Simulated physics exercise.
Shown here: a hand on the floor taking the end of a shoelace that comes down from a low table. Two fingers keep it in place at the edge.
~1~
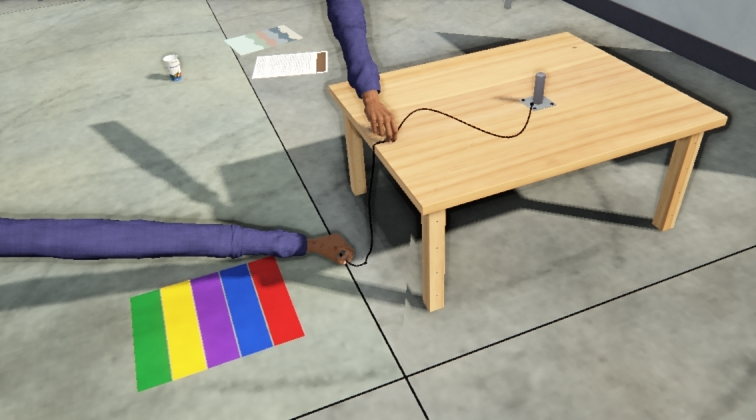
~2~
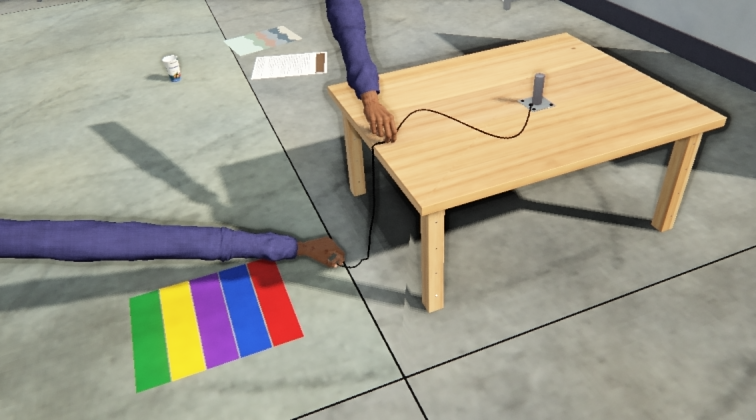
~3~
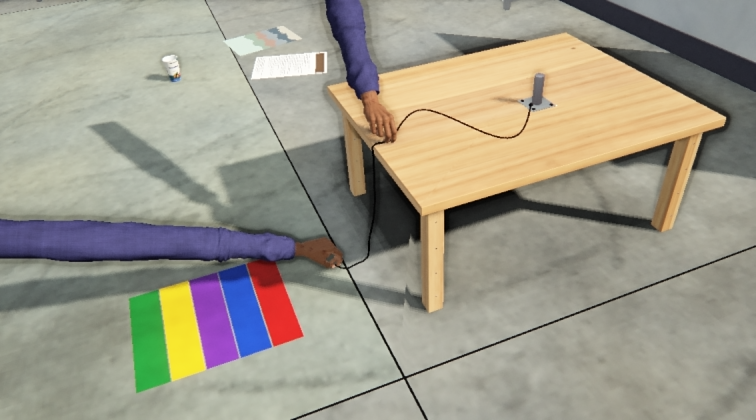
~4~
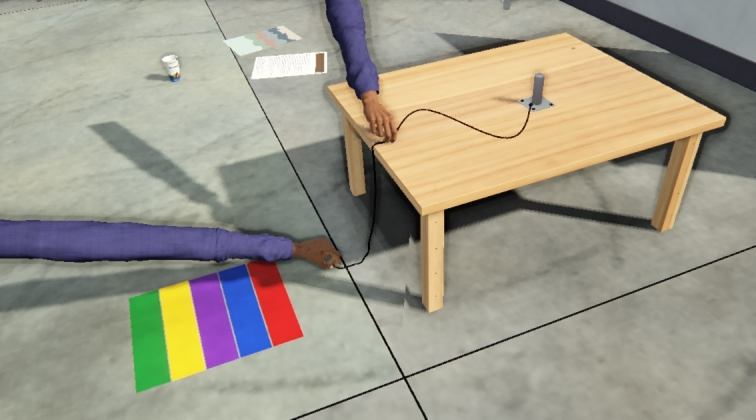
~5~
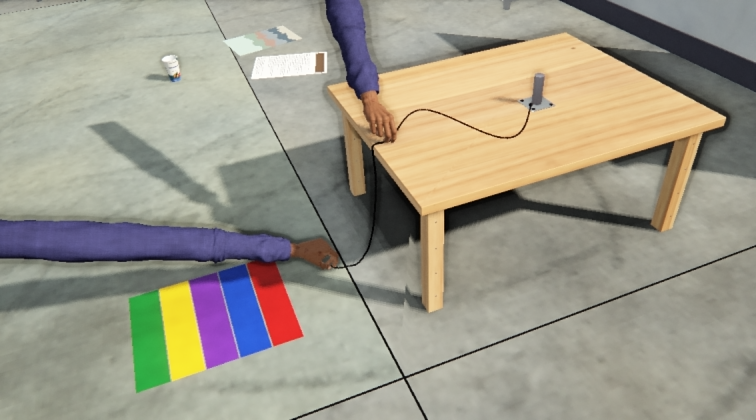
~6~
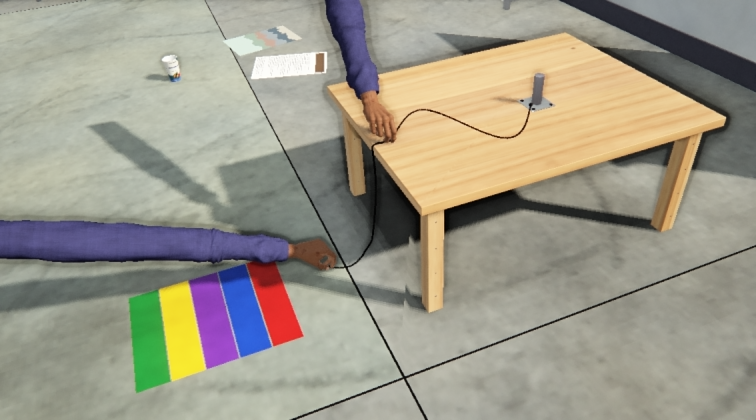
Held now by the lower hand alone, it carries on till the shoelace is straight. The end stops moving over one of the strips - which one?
The green strip.
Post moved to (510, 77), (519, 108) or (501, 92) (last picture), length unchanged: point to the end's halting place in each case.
Per try, approx.: (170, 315); (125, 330); (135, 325).
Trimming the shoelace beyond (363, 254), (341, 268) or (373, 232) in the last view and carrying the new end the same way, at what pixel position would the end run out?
First try near (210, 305), second near (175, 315), third near (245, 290).
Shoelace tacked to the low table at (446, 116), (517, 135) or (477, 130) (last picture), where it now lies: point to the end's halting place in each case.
The three spots are (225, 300), (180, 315) and (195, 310), in that order.
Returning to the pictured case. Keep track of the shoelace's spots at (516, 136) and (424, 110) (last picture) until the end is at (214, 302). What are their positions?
(472, 118) and (374, 151).
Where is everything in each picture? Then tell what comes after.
In the first frame, end (347, 261); red (284, 324); blue (252, 335); purple (220, 345); yellow (187, 356); green (153, 367).
In the second frame, end (338, 264); shoelace through (527, 121) (483, 132) (428, 110) (393, 138) (374, 189) (370, 241).
In the third frame, end (335, 265).
In the fourth frame, end (333, 265); shoelace through (527, 121) (483, 132) (427, 110) (393, 138) (375, 188) (369, 241).
In the fifth frame, end (331, 266).
In the sixth frame, end (329, 266); shoelace through (527, 121) (483, 132) (427, 110) (393, 138) (376, 188) (372, 240).
Soon after, end near (214, 302); over purple.
After that, end near (173, 315); over yellow.
At the stop, end near (150, 322); over green. It gets as far as the green strip.
